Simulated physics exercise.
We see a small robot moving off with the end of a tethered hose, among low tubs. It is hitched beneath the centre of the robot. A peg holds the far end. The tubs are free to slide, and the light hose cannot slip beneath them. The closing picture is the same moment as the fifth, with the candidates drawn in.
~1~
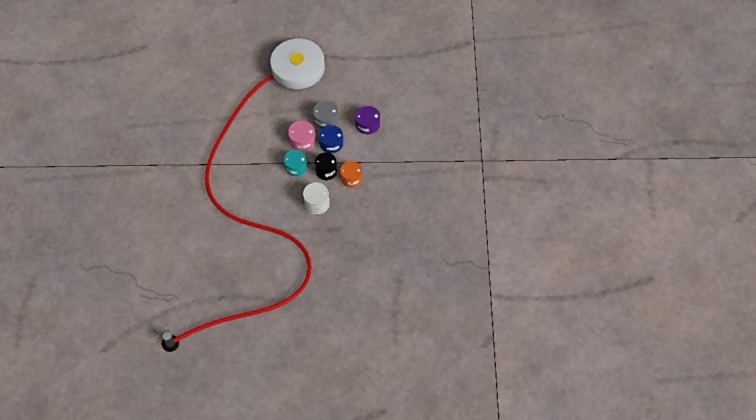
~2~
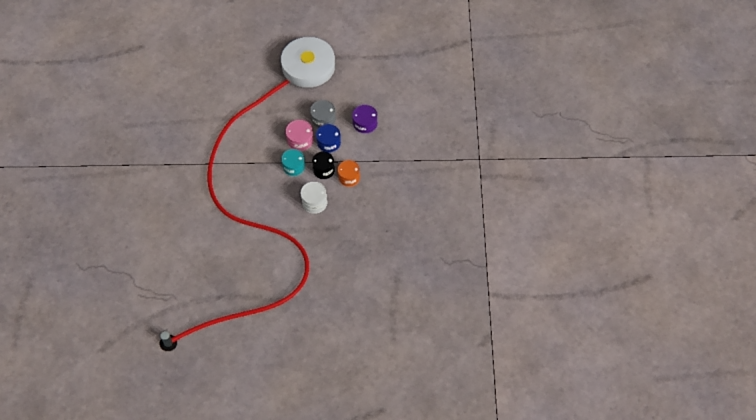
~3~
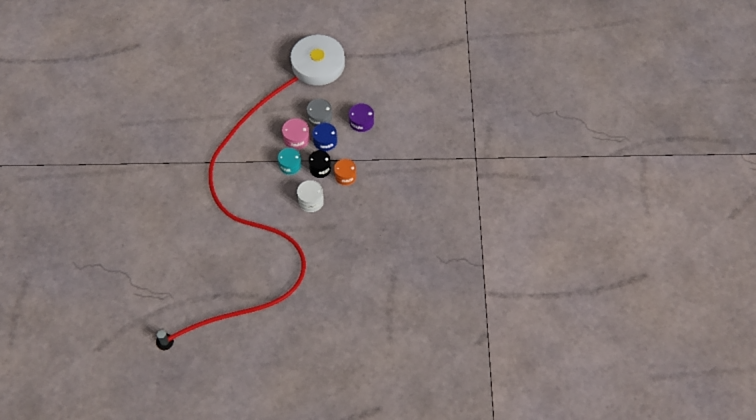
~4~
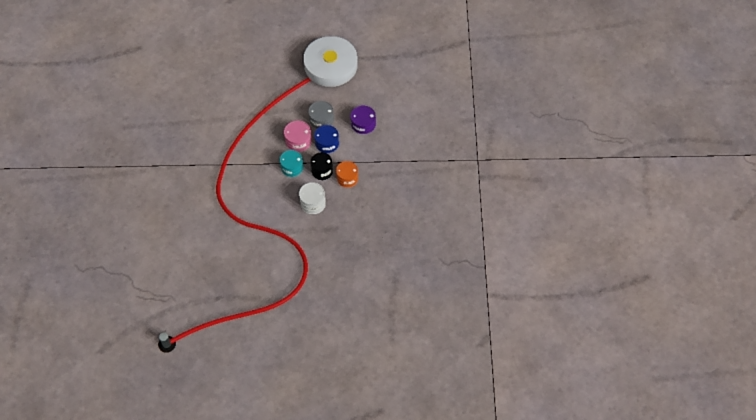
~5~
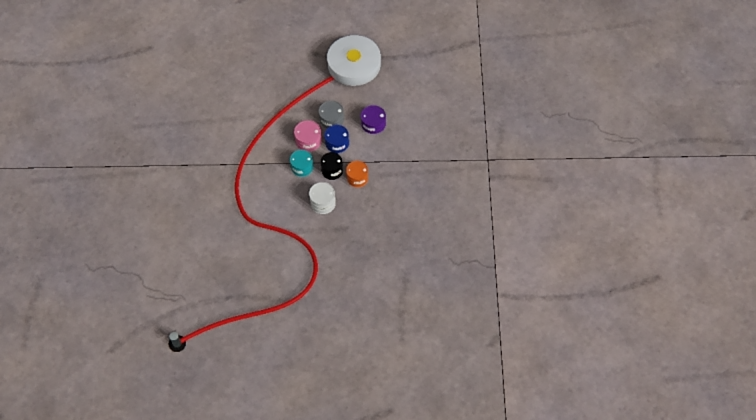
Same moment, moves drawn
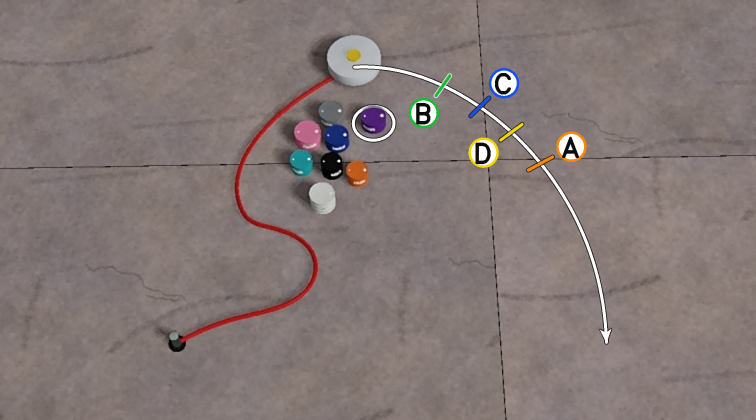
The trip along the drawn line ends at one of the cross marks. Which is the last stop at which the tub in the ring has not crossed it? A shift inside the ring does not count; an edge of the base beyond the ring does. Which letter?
D is the last safe stop.
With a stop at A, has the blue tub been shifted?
Yes.
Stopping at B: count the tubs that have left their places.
By then, none.
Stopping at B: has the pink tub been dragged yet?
By then, no.
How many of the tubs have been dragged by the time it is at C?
The count is none.
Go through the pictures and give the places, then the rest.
Black tub (326, 166); pink tub (302, 136); turquoise tub (296, 164), in the first frame.
Robot (308, 63); grey tub (323, 114), in the second frame.
Robot (318, 61); white tub (311, 196), in the third frame.
Robot (331, 62); peg (165, 341), in the fourth frame.
Robot (354, 61); black tub (332, 166); pink tub (308, 136); turquoise tub (302, 163), in the fifth frame.
On the marked copy, A at (541, 163); B at (443, 86); C at (480, 107); D at (511, 132); the ring at (374, 123); the route from (355, 67) via (534, 155) to (606, 342).
Following D. Soon after the start, robot (415, 69); purple tub (374, 120).
Later, robot (471, 95); purple tub (374, 120).
In the end, robot (512, 127); grey tub (334, 119); purple tub (374, 120); the purple tub is still in its ring.
As for the rest, A drags the ringed tub to (377, 140); B is safe but short; C is safe but short.
